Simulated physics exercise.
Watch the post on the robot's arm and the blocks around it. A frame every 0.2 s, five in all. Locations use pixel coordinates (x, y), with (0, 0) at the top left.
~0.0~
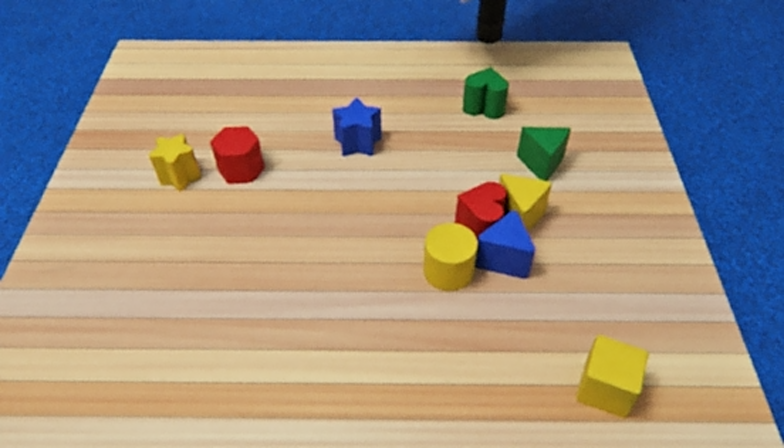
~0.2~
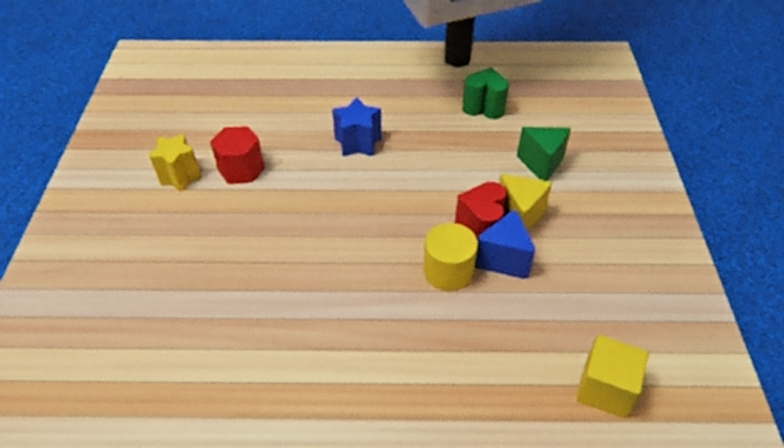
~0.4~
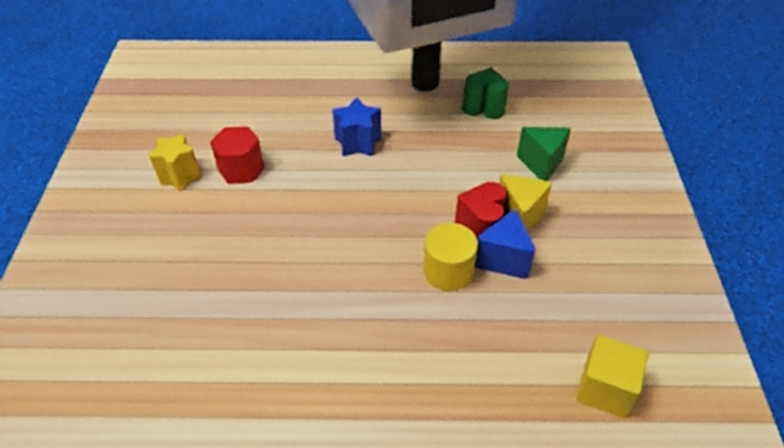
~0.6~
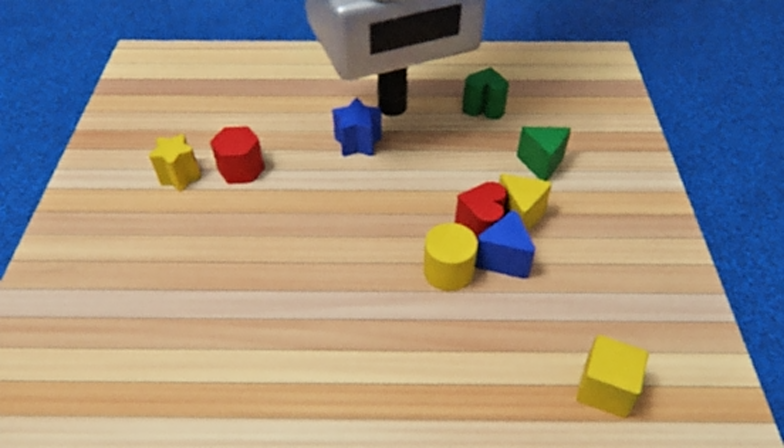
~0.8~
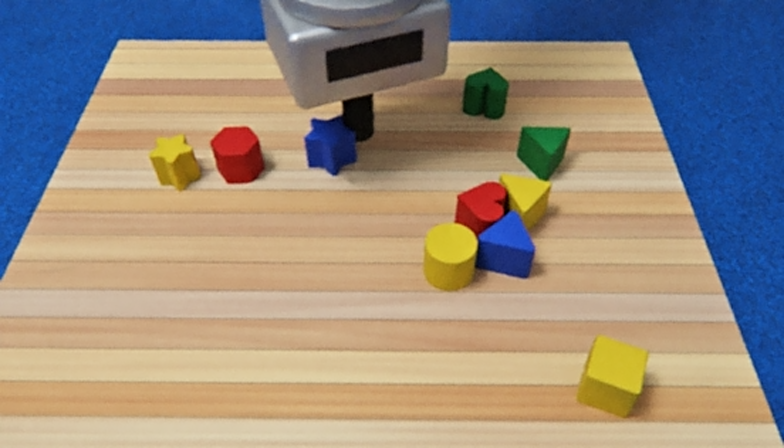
A robot arm with a dark post moved down and left over a wooden board of colored blocks, then nudged the blue star a little toward the red hexagon, while the other blocks stayed still.
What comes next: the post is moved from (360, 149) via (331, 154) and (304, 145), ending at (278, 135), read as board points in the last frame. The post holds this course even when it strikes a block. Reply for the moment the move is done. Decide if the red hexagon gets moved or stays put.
By the time the path is finished, it has hardly shifted at all.
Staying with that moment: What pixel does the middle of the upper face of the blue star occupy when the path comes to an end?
Its top face will be centred at roughly (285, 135).
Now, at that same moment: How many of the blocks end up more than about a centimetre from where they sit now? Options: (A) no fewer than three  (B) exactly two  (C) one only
My answer is option C.
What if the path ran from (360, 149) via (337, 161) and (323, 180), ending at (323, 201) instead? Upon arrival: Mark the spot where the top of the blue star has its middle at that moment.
Somewhere near (284, 158).
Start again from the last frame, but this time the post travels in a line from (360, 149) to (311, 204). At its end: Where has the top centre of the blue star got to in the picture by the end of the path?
Its top middle is near (287, 154).
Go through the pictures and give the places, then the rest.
The first picture shows tip of the post (489, 38), middles of tops, red hexagon (234, 140), blue star (356, 113).
The second picture shows post (457, 61), nothing pushed.
The third picture shows post (425, 84), nothing pushed.
The fourth picture shows post (393, 109), nothing pushed.
The fifth picture shows post (359, 133), red hexagon (234, 140), blue star (329, 129).
The first path, step by step. Halfway along, post (315, 134); blue star (291, 137), turned 25° anticlockwise.
At the end, post (275, 120); red hexagon unmoved; blue star (285, 135), turned 55° anticlockwise.
